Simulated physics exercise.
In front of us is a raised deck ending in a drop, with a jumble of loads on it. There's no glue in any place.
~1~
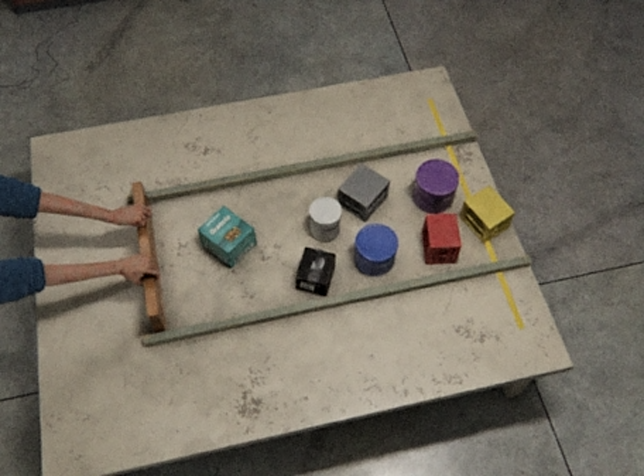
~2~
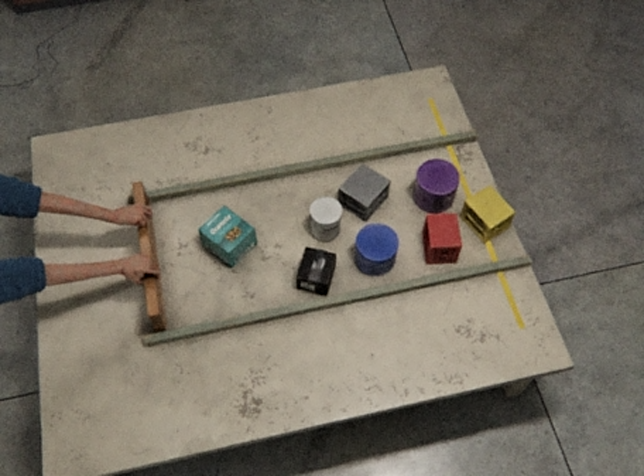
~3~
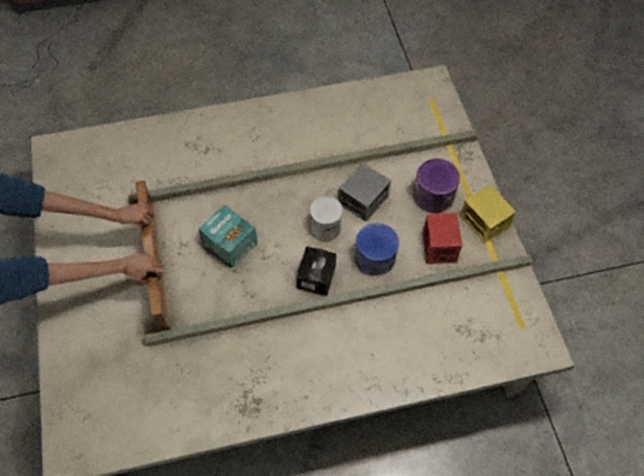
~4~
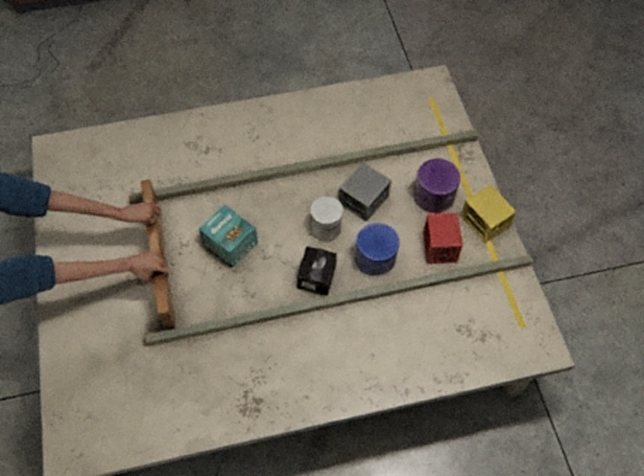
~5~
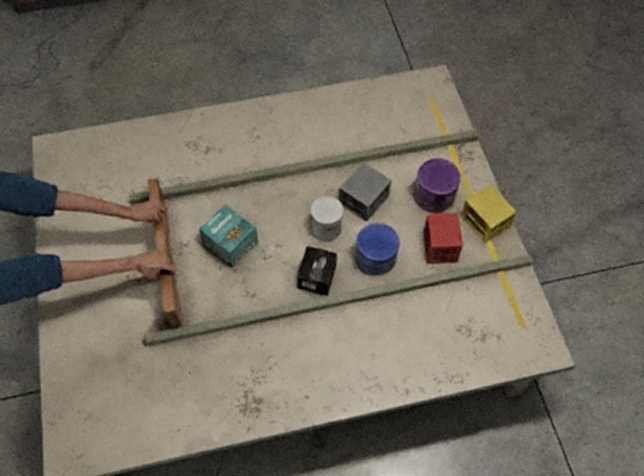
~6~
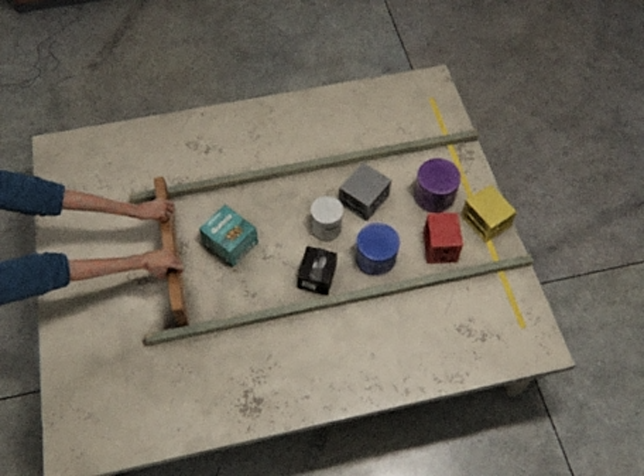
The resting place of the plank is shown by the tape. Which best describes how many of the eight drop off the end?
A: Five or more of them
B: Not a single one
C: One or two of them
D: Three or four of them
The answer is A.
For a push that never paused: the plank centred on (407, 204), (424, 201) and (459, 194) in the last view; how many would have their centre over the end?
First 1, then 2, finally 5.
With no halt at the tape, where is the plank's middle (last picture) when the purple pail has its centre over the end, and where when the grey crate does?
The middle sits near (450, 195) for the first and near (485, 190) for the other.
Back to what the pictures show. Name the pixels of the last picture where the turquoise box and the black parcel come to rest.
The turquoise box stops around (494, 196); the black parcel around (504, 230).
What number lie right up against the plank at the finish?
3 in contact.
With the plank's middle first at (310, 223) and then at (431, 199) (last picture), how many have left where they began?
The count reaches 4 first and 8 second.
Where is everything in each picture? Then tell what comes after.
The first picture shows yellow crate (487, 215); purple pail (435, 187); red crate (441, 239); plank (149, 256); tape (471, 203).
The second picture shows purple pail (436, 187); plank (149, 255).
The third picture shows red crate (442, 239); white pail (326, 220).
The fourth picture shows yellow crate (488, 214); turquoise box (229, 236).
The fifth picture shows purple pail (437, 186); blue pail (377, 250).
The sixth picture shows yellow crate (488, 214); purple pail (437, 186); red crate (443, 238); plank (171, 251); tape (473, 202).
A little later, none off yet; yellow crate at rest near (488, 214); purple pail at rest near (437, 186); red crate at rest near (443, 238).
Next, one off so far; yellow crate dropping near (527, 209); purple pail shifted about its own width near (483, 167); red crate shifted well along near (516, 220).
When it is over, the number that fall off is five or more; down, white pail, blue pail, red crate, purple pail and yellow crate.
